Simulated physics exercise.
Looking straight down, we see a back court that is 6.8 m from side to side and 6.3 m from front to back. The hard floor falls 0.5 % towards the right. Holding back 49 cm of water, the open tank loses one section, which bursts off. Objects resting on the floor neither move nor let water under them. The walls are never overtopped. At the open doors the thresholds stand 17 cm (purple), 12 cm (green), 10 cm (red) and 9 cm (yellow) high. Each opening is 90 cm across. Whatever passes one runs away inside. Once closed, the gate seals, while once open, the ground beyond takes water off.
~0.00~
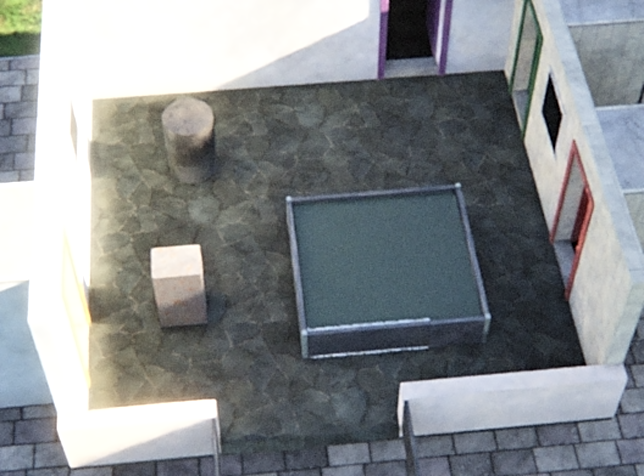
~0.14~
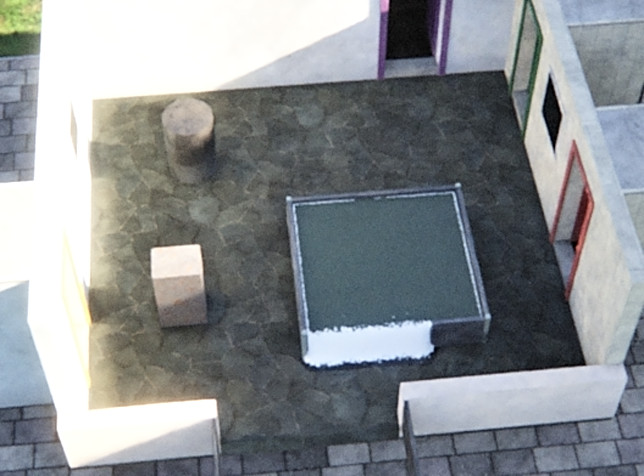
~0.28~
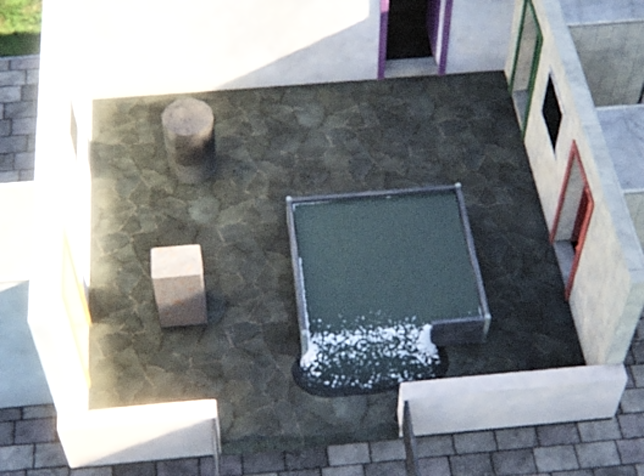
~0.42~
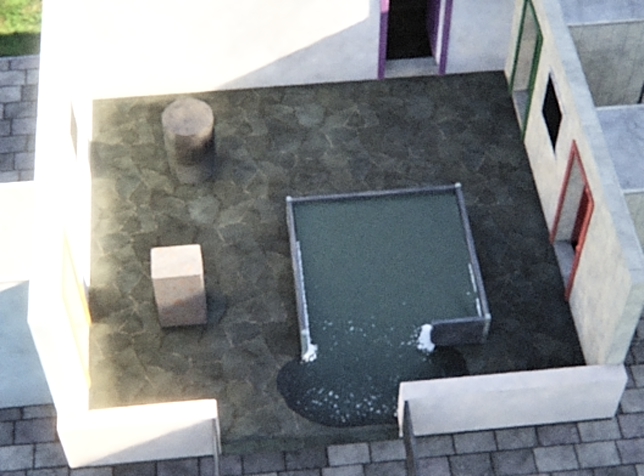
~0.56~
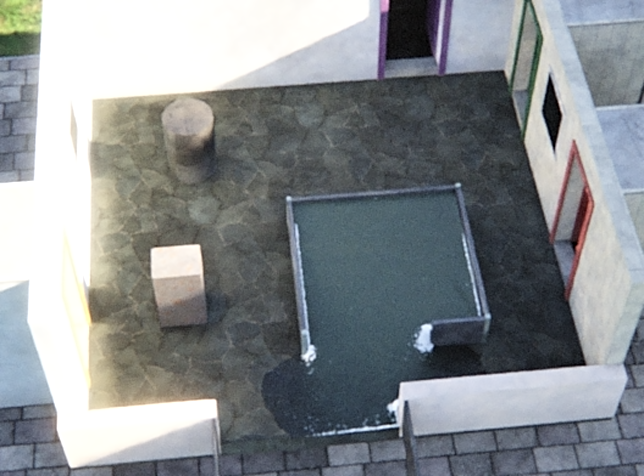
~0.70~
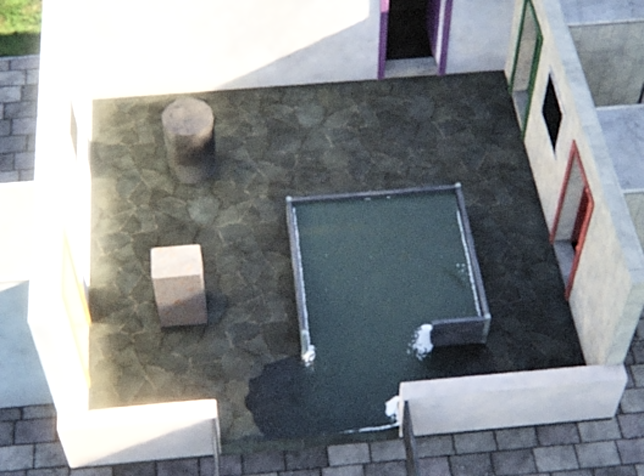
Back court with dark stone floor, an open tank's front section bursting off and water pouring out, spreading towards the front opening.
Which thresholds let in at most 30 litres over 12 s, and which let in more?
One by one: Purple door: Falls short. Green door: Falls short. Red door: Falls short. Yellow door: Falls short.
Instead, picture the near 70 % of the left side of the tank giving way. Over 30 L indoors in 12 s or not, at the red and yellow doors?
Red door doesn't reach it, yellow door surpasses it.
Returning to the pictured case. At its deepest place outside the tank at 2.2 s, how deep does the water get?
Around 30 centimetres.
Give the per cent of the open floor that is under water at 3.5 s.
Around 20 per cent.
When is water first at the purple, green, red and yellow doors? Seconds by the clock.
So purple at 6.0 s, green at 4.5 s, red at 2.4 s, and yellow at 5.5 s.
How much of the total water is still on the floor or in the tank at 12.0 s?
Close to 36 in a hundred remains.
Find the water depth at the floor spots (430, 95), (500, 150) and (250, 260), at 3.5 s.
0, 0, 0 cm.
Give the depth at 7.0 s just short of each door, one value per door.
In centimetres - purple: 6, green: 4, red: 5, yellow: 1.
After 1.4 s water covers 10 % of the floor and is deepest (32 cm) near (411, 410); purple door not reached, green door not reached, red door not reached, yellow door not reached.
After 2.2 s water covers 15 % of the floor and is deepest (30 cm) near (396, 400); purple door not reached, green door not reached, red door not reached, yellow door not reached.
After 3.5 s water covers 20 % of the floor and is deepest (20 cm) near (411, 410); purple door not reached, green door not reached, red door 7 cm at the sill, 0 L in, yellow door not reached.
After 7.0 s water covers 35 % of the floor and is deepest (10 cm) near (411, 410); purple door 6 cm at the sill, 0 L in, green door 4 cm at the sill, 0 L in, red door 5 cm at the sill, 0 L in, yellow door 1 cm at the sill, 0 L in.
After 12.0 s water covers 50 % of the floor and is deepest (6 cm) near (569, 396); purple door 4 cm at the sill, 0 L in, green door 6 cm at the sill, 0 L in, red door 3 cm at the sill, 0 L in, yellow door 1 cm at the sill, 0 L in.
